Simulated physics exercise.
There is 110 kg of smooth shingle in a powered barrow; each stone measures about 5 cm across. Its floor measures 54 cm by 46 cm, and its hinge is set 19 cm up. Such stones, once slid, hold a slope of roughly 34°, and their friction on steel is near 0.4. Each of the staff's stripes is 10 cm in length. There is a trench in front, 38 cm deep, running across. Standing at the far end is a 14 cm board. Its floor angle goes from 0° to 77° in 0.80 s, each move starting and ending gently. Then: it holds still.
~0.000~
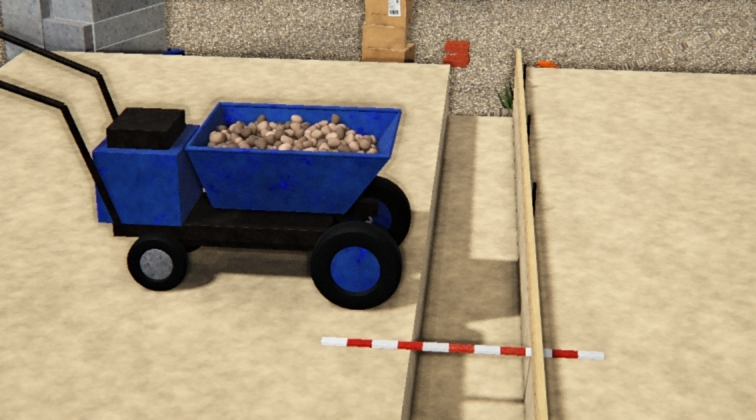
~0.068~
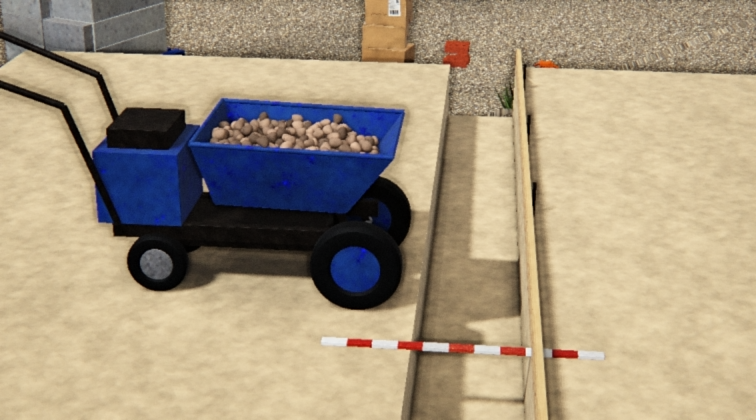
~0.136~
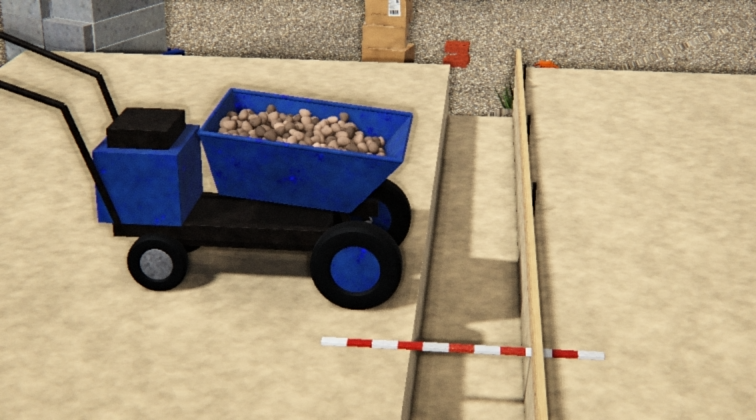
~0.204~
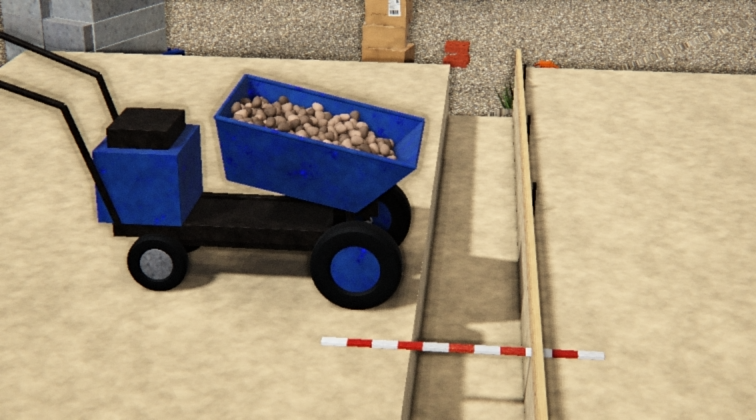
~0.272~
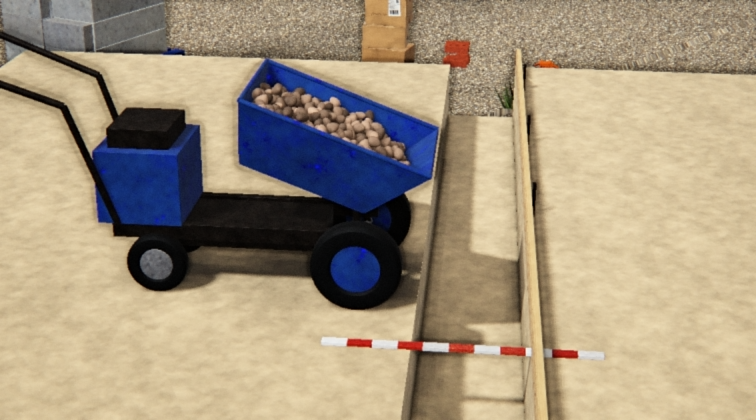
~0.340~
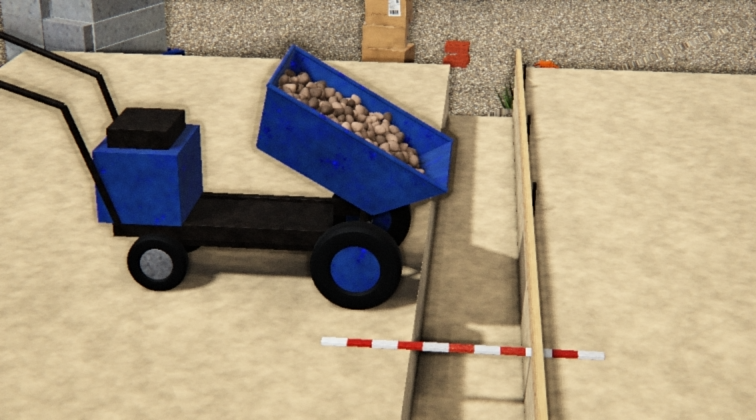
On a sandy, pale building site seen from the side and slightly above, a narrow trench runs between two flat slabs of ground, with gravel, grey blocks and cardboard boxes behind. A blue powered barrow with black handles and wheels stands left of the trench, its tray full of brownish stones, near an upright wooden board and a red-and-white striped staff. The tray tilts steadily toward the right, its left end rising high above the chassis, while the stones stay heaped inside and the camera holds still.
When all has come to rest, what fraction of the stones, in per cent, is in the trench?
At the end about 67 per cent of the stones are there.
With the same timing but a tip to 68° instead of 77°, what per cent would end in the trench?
It comes out at about 60 percent.
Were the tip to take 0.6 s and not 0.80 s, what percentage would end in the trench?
Roughly 55 per cent would.
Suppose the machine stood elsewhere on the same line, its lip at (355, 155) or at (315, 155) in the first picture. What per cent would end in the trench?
Estimates: 95 % then 100 %.
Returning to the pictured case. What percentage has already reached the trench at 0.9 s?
Close to 30 per cent has got there by then.
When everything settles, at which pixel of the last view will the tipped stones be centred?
Around (507, 347).
After 0.6 s the floor is at 65°; 100 % in the tray; the foremost stones are at (475, 209).
After 0.9 s the floor is at 77°; 49 % in the tray, 31 % in the trench, 20 % past the trench; the foremost stones are at (595, 284).
After 1.2 s the floor is at 77°; 8 % in the tray, 59 % in the trench, 34 % past the trench; the foremost stones are past the picture's edge.
After 3.2 s the floor is at 77°; 0 % in the tray, 67 % in the trench, 33 % past the trench; the foremost stones are past the picture's edge.
